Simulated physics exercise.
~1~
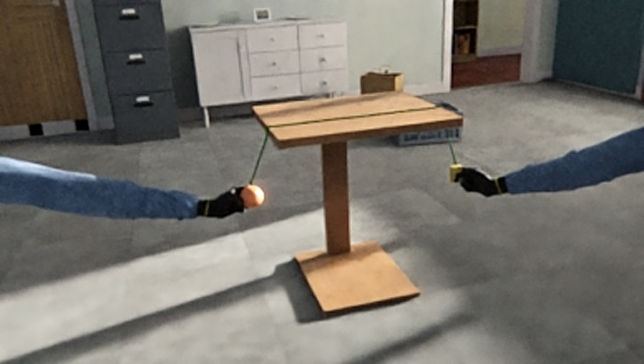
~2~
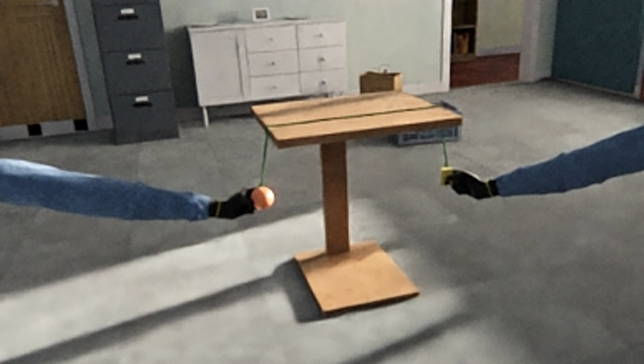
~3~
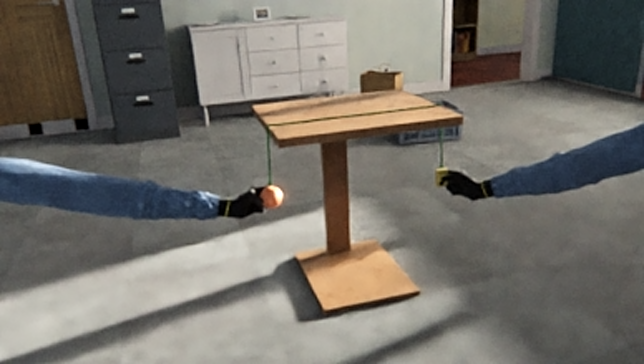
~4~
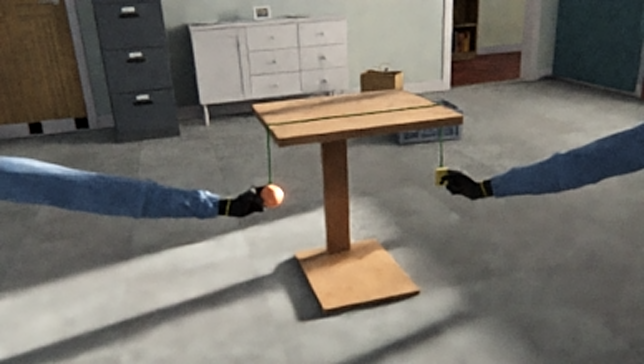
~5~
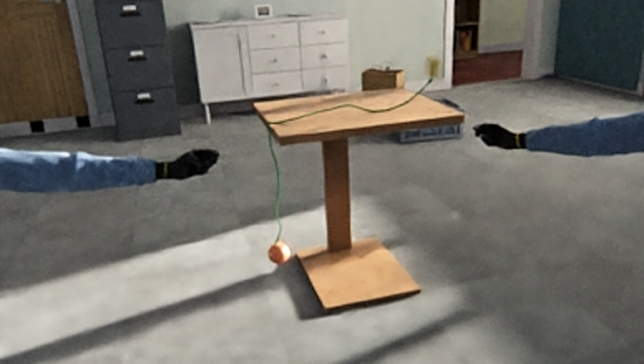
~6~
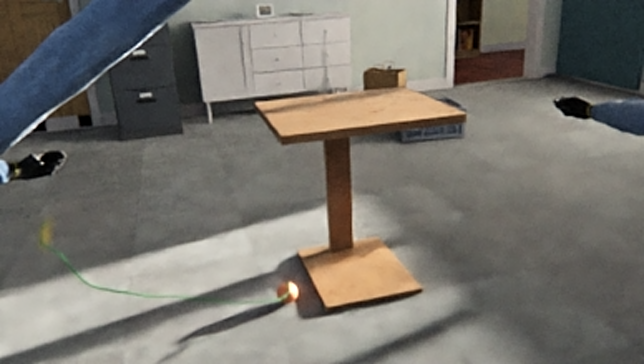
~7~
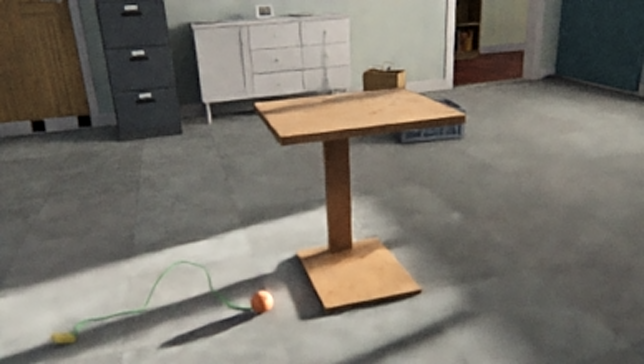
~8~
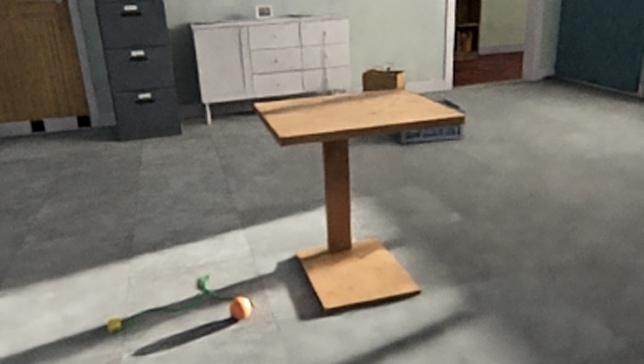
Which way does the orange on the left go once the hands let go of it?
The orange moves down, dropping from beside the tabletop to the floor and pulling the string with it.
Two gloved hands in blue sleeves reach in from the left and right toward a wooden side table in a grey-floored room with cabinets behind, seen from slightly above by a gently swaying camera. They hold a green string laid across the tabletop, with an orange on the left end and a small yellow box on the right. The hands ease inward, then let go and draw back. The orange drops on the left, pulling the box up and over the top. Both land on the floor to the left, where they lie with the slack string.
